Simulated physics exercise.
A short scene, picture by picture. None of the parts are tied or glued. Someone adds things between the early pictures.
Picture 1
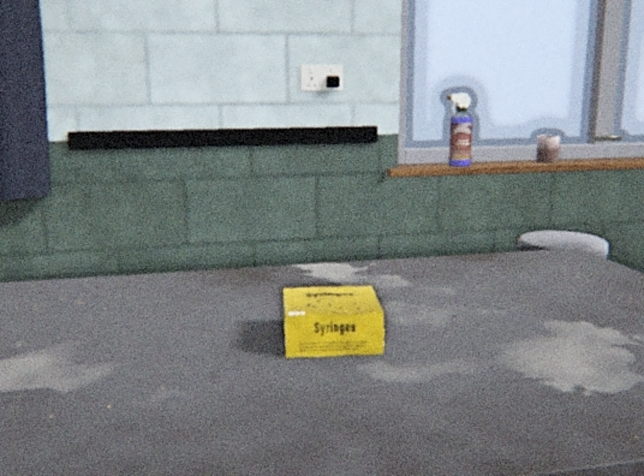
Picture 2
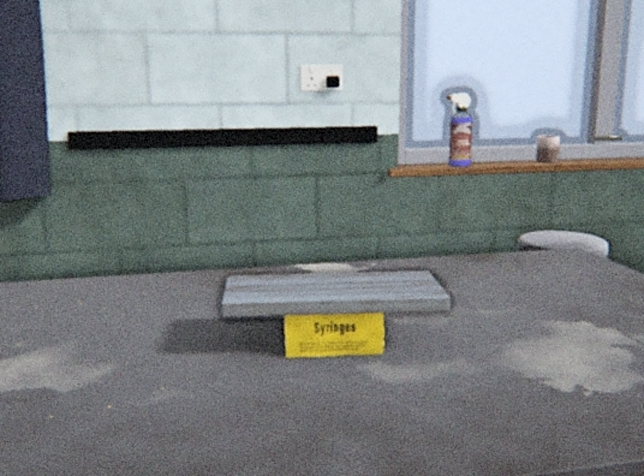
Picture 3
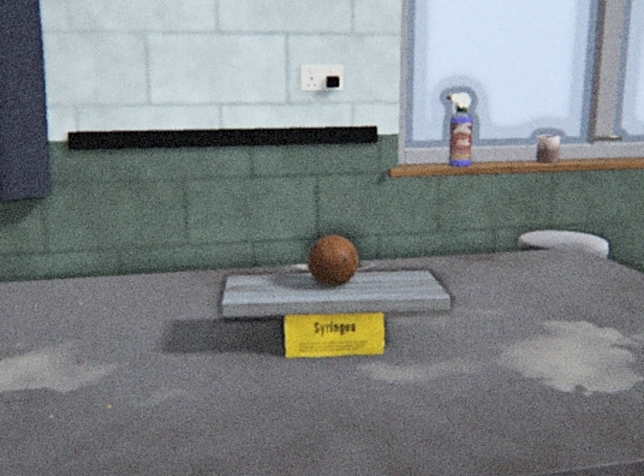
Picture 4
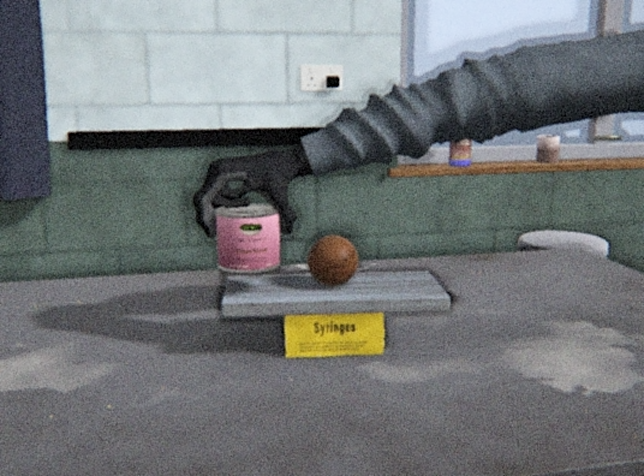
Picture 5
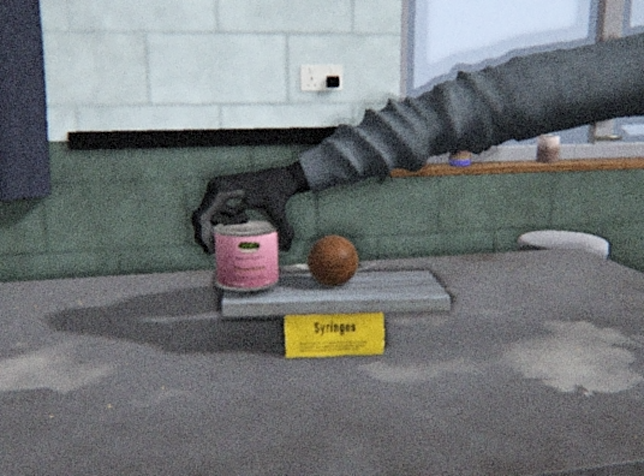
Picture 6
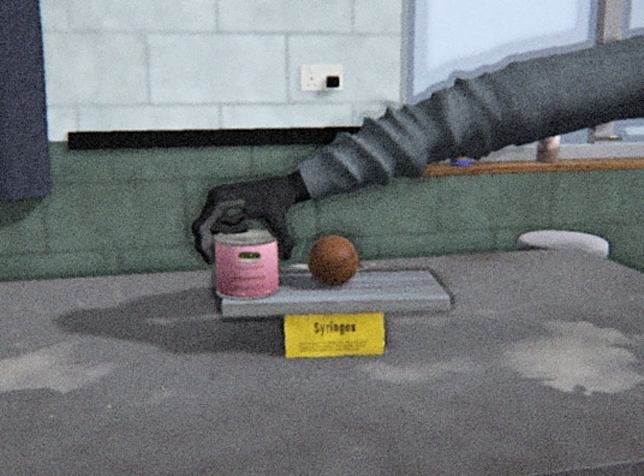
A yellow box labelled as syringes sits on a stained grey table, seen from a fixed view slightly above, before a pale and green block wall with a window at right. A grey board appears across the box, then a brown ball on its middle. A dark-gloved hand on a grey-sleeved arm from the right lowers a pink tin onto the board's left end, still holding it.
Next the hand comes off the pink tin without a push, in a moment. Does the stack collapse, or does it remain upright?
It remains upright.
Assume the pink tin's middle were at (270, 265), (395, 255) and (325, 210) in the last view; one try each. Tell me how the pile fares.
Attempt one, the pile survives; attempt two, it survives; attempt three, it falls over.
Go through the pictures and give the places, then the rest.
The last thing is not in view yet, in the first picture.
The last thing is not in view yet; yellow box (331, 320), in the second picture.
The last thing is not in view yet; grey board (333, 293), in the third picture.
Coming down; pink tin (248, 238); brown ball (333, 261), in the fourth picture.
Coming down; pink tin (247, 255); yellow box (331, 320), in the fifth picture.
Set down, still held; pink tin (247, 264); grey board (333, 293), in the sixth picture.
Then, 0.60 s after the last picture, nothing has stirred.
Then, 1.50 s after the last picture, pink tin resting near (246, 265).
At rest, all 4 in place. Seen from the same camera at the end, pink tin near (246, 265). The pile stays up.
